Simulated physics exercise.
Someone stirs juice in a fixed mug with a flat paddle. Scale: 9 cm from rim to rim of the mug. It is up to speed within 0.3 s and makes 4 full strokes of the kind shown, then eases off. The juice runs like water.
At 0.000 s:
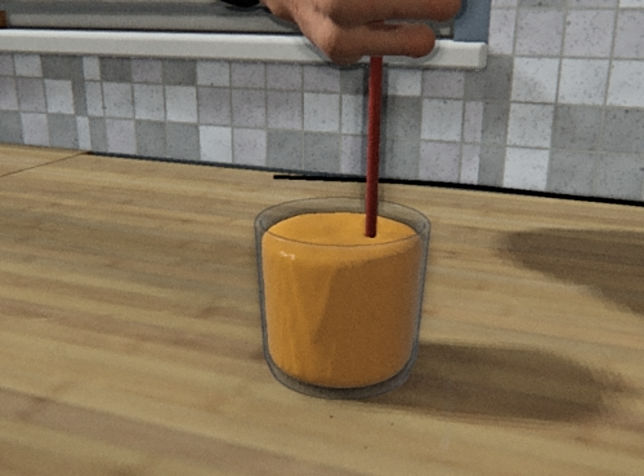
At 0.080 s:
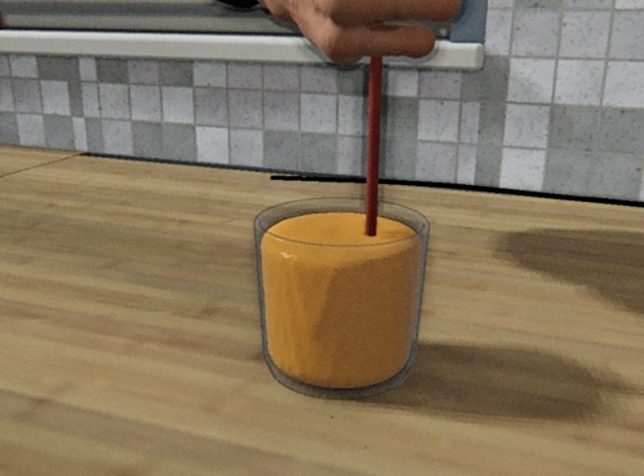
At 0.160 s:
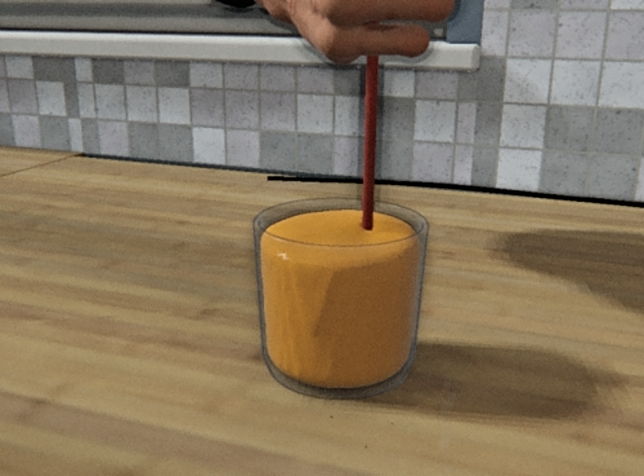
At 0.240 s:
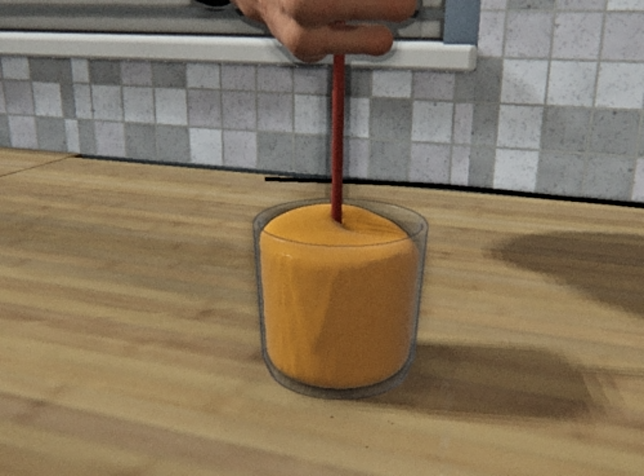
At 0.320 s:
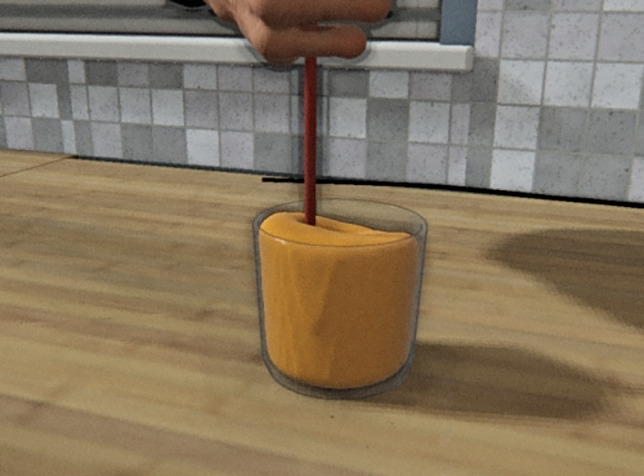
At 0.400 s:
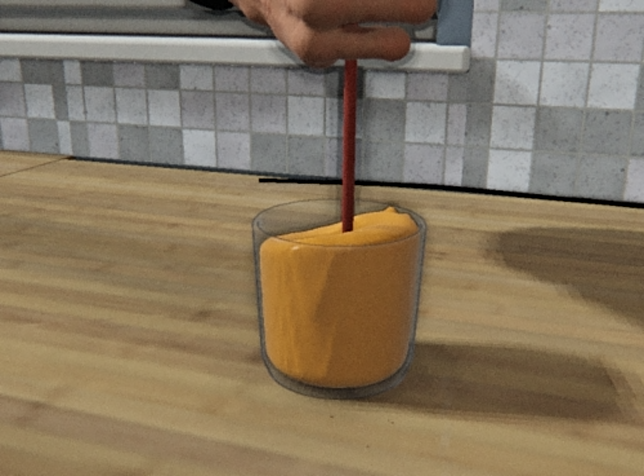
A hand moves a red stem left through orange juice, then back right, sloshing the surface.
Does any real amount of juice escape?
The mug spills.
By 0.68 s 5 ml is over the rim.
By 0.96 s 15 ml is over the rim.
By 1.24 s 21 ml is over the rim.
By 1.52 s 22 ml is over the rim.
At rest 22 ml is over the rim.
